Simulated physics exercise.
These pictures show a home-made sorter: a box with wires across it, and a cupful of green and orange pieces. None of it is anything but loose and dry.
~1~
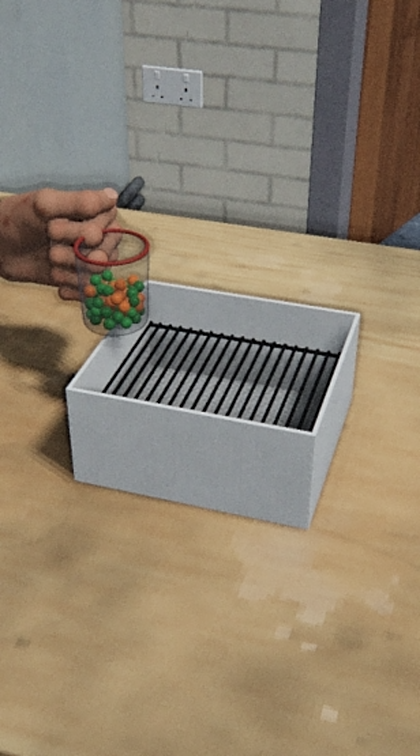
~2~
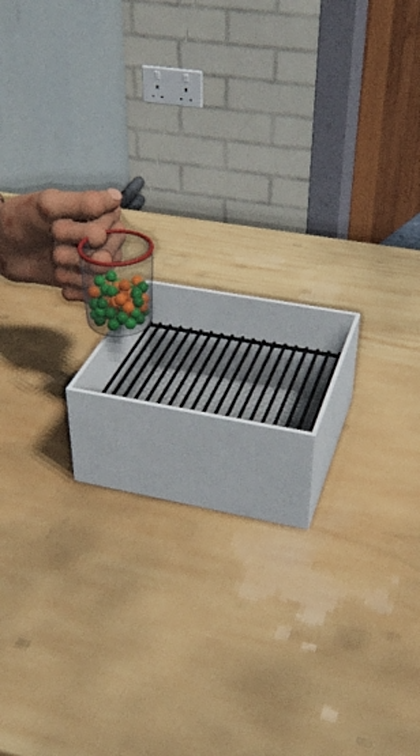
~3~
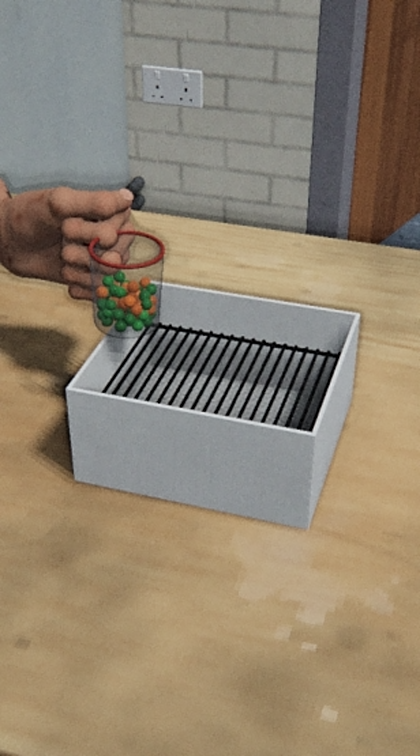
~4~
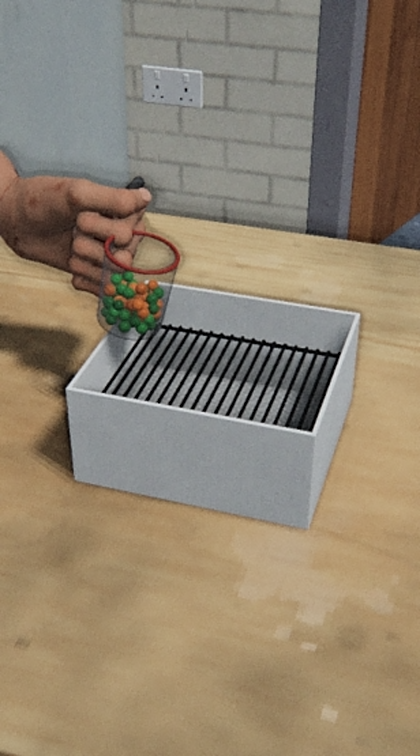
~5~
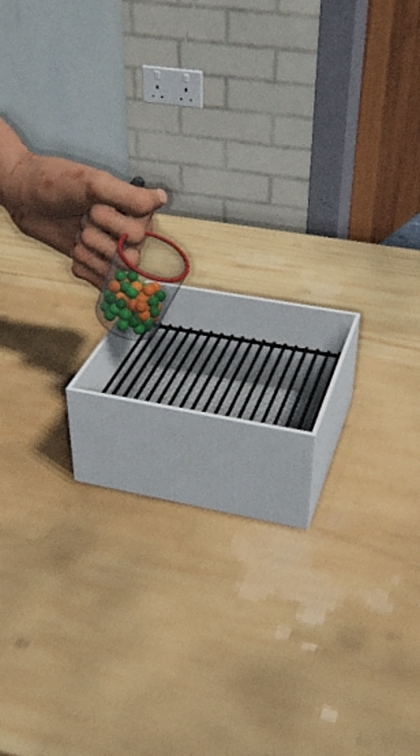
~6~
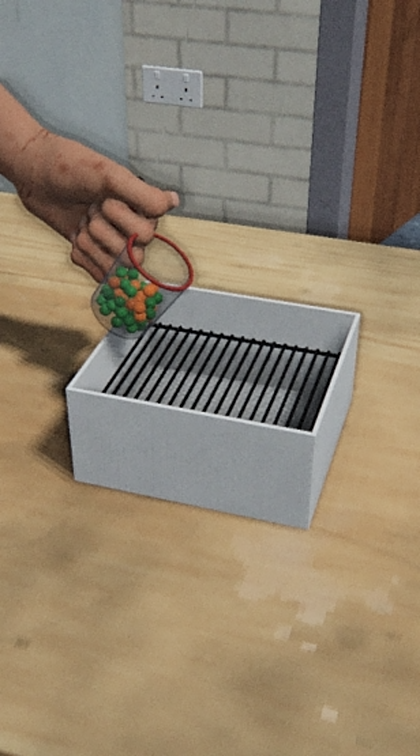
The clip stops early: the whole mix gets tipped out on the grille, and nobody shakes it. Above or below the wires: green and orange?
Well, the green bits don't get through, and the orange bits don't get through.
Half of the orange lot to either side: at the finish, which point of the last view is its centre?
I'd say it settles close to (206, 380).
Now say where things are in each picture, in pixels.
The first frame shows cup at (114, 284), upright; rack at (307, 407), 20 wires across; green wooden balls at (114, 300), wider than the gaps; orange gumballs at (119, 296), wider than the gaps.
The second frame shows cup at (118, 284), upright; orange ones at (123, 297).
The third frame shows cup at (127, 286), tipped 3°; green ones at (126, 302).
The fourth frame shows cup at (136, 287), tipped 12°; orange ones at (139, 300).
The fifth frame shows cup at (140, 288), tipped 23°; green ones at (133, 301).
The sixth frame shows cup at (140, 288), tipped 35°; rack at (307, 407); green ones at (130, 300); orange ones at (139, 301).
Then, 0.30 s after the last picture, green ones, all in the cup; orange ones, all in the cup.
Then, 0.63 s after the last picture, green ones, nearly all in the cup, a stray few on or over the wires; orange ones, all in the cup.
Then, 1.02 s after the last picture, green ones, all on or over the wires; orange ones, all on or over the wires.
At rest, green ones, all on the wires, none under the rack; orange ones, all on the wires, none under the rack.
